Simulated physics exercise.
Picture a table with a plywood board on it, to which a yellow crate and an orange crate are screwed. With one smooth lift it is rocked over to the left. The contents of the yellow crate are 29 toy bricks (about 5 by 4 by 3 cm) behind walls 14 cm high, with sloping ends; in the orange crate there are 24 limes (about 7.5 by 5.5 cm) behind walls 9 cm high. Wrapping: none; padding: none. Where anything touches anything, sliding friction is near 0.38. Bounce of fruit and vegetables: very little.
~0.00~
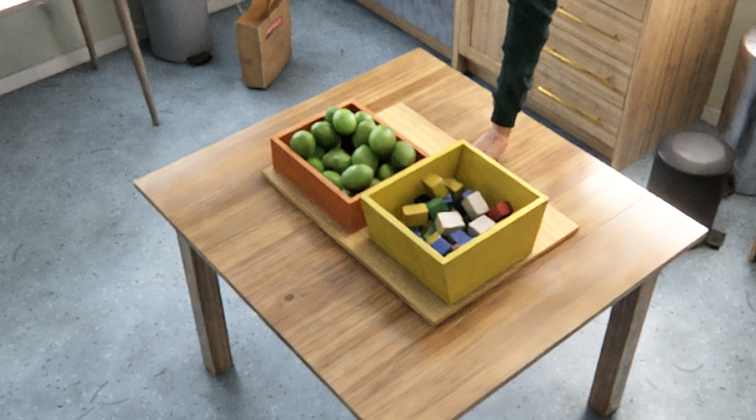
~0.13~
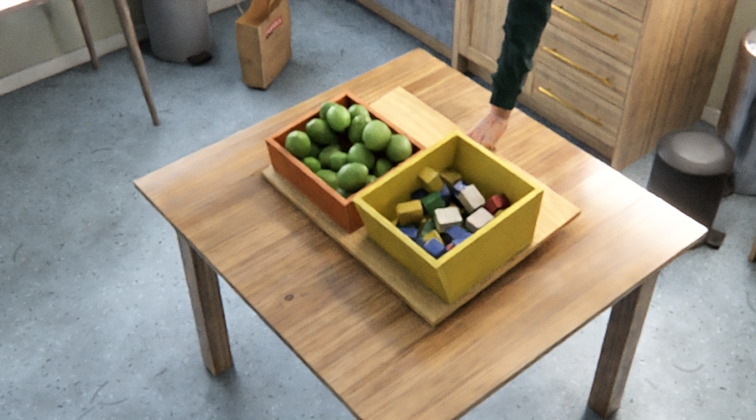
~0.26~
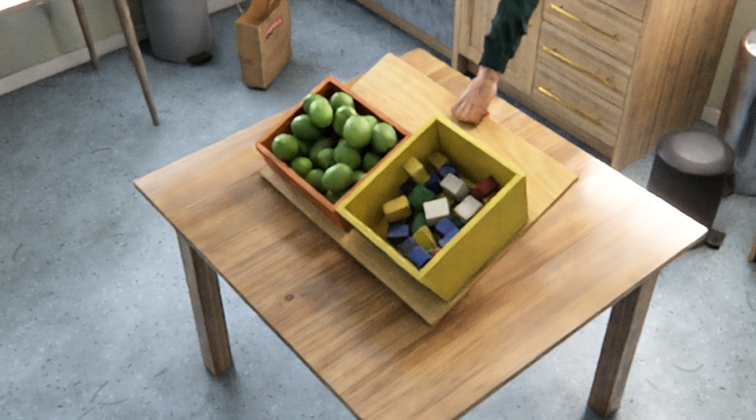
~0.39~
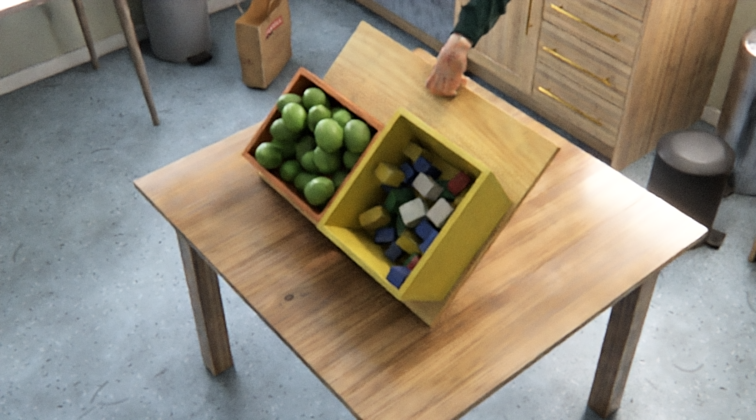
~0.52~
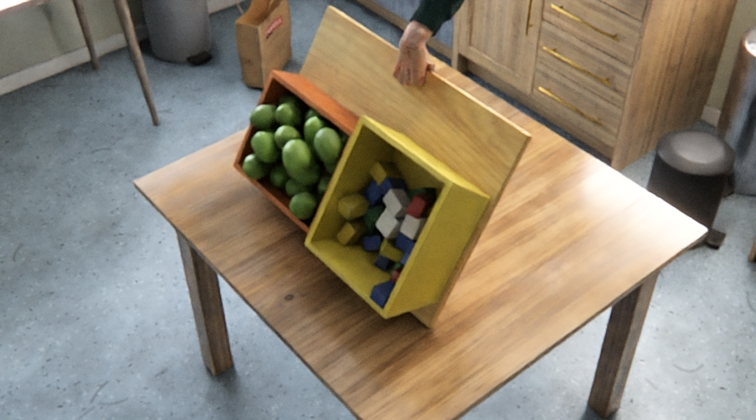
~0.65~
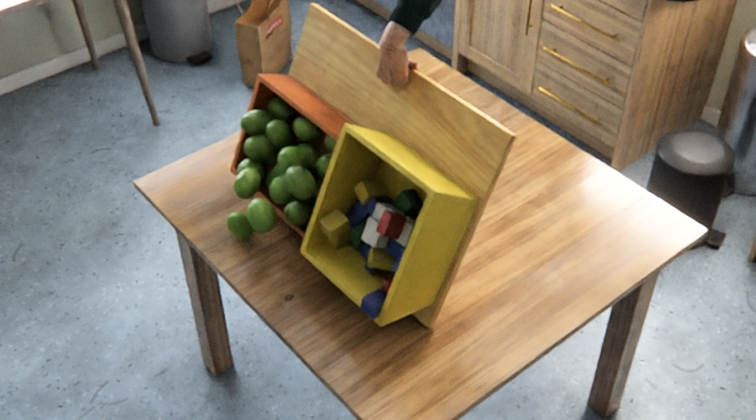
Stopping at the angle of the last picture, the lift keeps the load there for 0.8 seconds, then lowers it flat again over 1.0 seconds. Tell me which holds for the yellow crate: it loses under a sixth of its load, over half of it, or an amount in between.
It ends up missing less than one sixth.
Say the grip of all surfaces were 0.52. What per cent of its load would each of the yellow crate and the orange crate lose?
In that case the yellow crate sheds 10 per cent, while the orange crate sheds 50 per cent.
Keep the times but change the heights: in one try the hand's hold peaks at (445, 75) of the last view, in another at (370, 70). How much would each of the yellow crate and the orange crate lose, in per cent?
Loss per try - yellow crate 0 / 30 percent, orange crate 20 / 60 percent.
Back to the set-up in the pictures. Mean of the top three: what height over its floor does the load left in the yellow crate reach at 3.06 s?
Height: Roughly 12 cm.
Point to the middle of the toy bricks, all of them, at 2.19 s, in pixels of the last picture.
I'd say near (433, 244).
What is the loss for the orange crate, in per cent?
Orange crate, 30 in a hundred gone.
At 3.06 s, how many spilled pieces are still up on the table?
About 2 of them.
After 1.03 s, tilt 65°; the yellow crate has all 29 and the orange crate is down by 7 of 24.
After 1.52 s, tilt 64°; the yellow crate has all 29 and the orange crate is down by 8 of 24.
After 2.19 s, tilt 11°; the yellow crate has all 29 and the orange crate is down by 8 of 24.
Outcome (at 3.06 s), the yellow crate has all 29 and the orange crate is down by 8 of 24. Asked share, 0 of 29, 0 per cent.
